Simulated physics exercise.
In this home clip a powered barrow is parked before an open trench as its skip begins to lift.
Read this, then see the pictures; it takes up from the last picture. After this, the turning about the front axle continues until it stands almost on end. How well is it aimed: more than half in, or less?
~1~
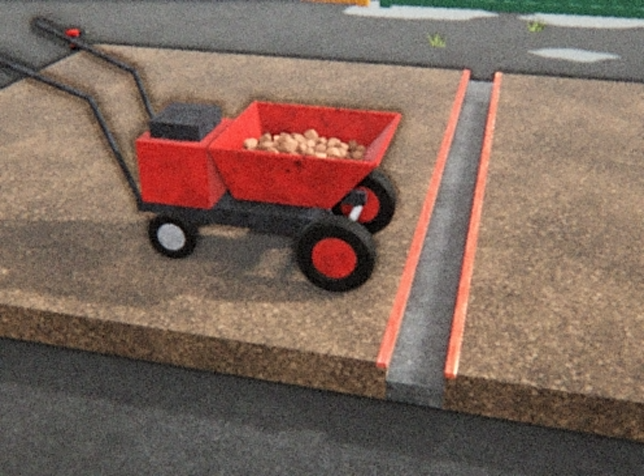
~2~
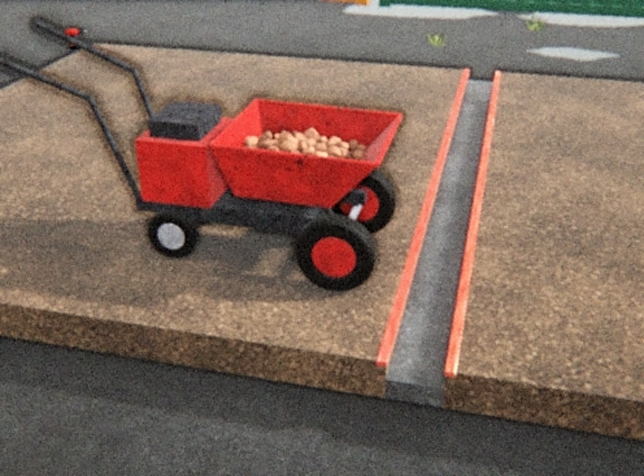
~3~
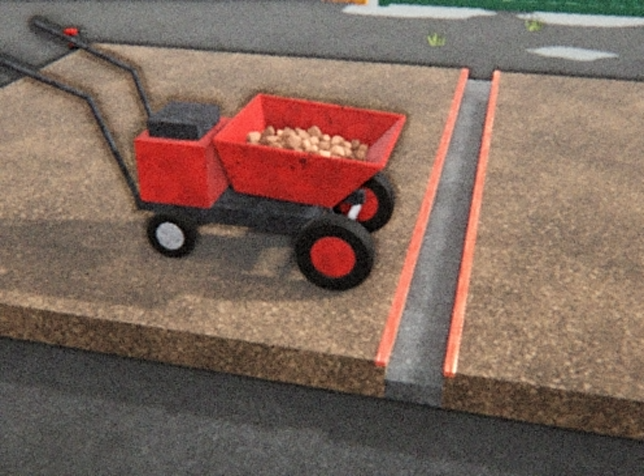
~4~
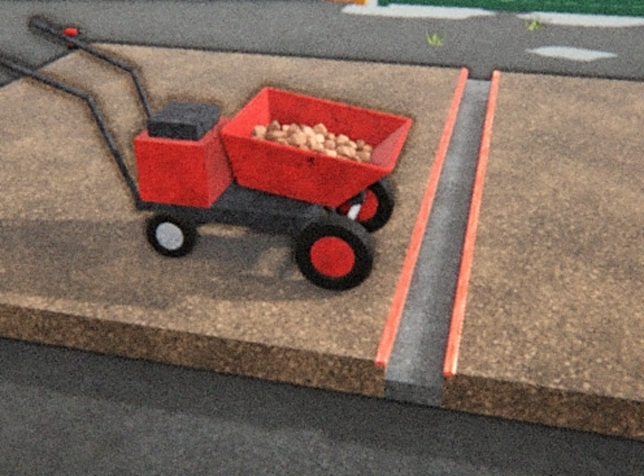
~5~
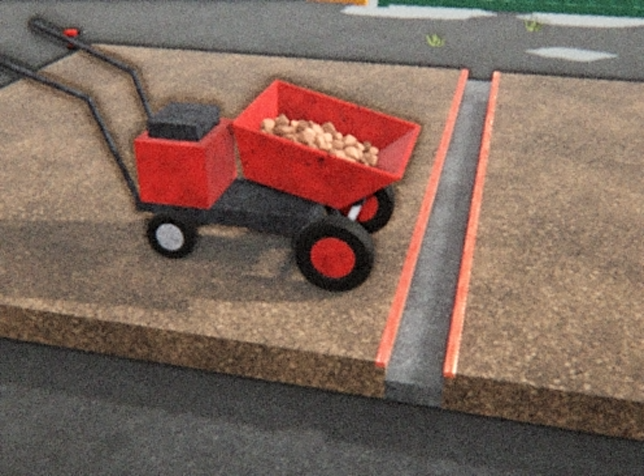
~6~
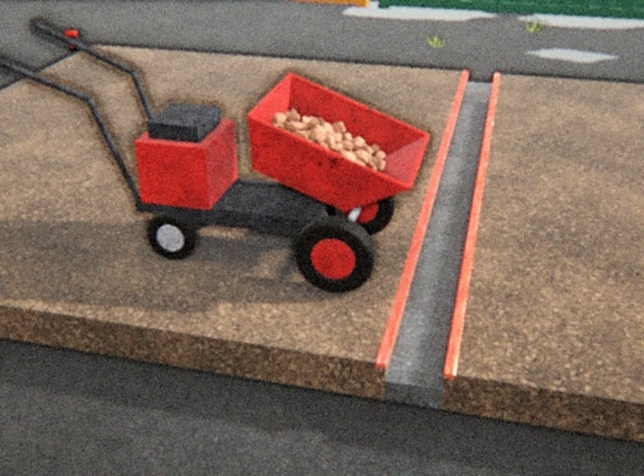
The greater part of the load will drop clear of the trench.
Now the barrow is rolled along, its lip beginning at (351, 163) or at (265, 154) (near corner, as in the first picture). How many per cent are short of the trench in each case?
Roughly 0 and 60 %.
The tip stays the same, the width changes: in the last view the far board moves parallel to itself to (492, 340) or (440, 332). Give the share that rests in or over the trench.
You'd get 90 % in the first case and 0 % in the second.
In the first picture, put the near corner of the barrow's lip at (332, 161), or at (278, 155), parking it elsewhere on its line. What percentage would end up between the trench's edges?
Close to 80 in a hundred, and close to 40 in a hundred.
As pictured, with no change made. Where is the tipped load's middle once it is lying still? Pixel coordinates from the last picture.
(482, 274).
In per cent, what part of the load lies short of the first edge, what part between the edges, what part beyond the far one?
I'd say about 0 per cent short, about 35 between and about 65 beyond.
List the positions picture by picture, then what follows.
Lip of the skip at (375, 165), level; top of the load at (294, 158), lumps of rubble; first edge of the trench at (393, 325); far edge at (457, 334), the trench under half as wide as the skip, and shallow for its width, in the first picture.
Lip of the skip at (376, 165), level; top of the load at (295, 156), in the second picture.
Lip of the skip at (381, 167), tipped barely; top of the load at (292, 143), in the third picture.
Lip of the skip at (388, 171), tipped a little; top of the load at (287, 144), in the fourth picture.
Lip of the skip at (397, 179), tipped a little; top of the load at (287, 142), in the fifth picture.
Lip of the skip at (408, 188), tipped clearly; top of the load at (294, 127); first edge of the trench at (392, 325); far edge at (456, 335), in the sixth picture.
Soon, skip tipped steeply; all in the skip.
A while on, skip tipped right over; most in the skip; a stray few in or heaped over the trench; a small part beyond it; a stray few falling.
Towards the end, skip tipped right over; a small part in the skip; about a quarter in or heaped over the trench; about two thirds beyond it.
Finally, skip tipped right over; about a third in or heaped over the trench; about two thirds beyond it.
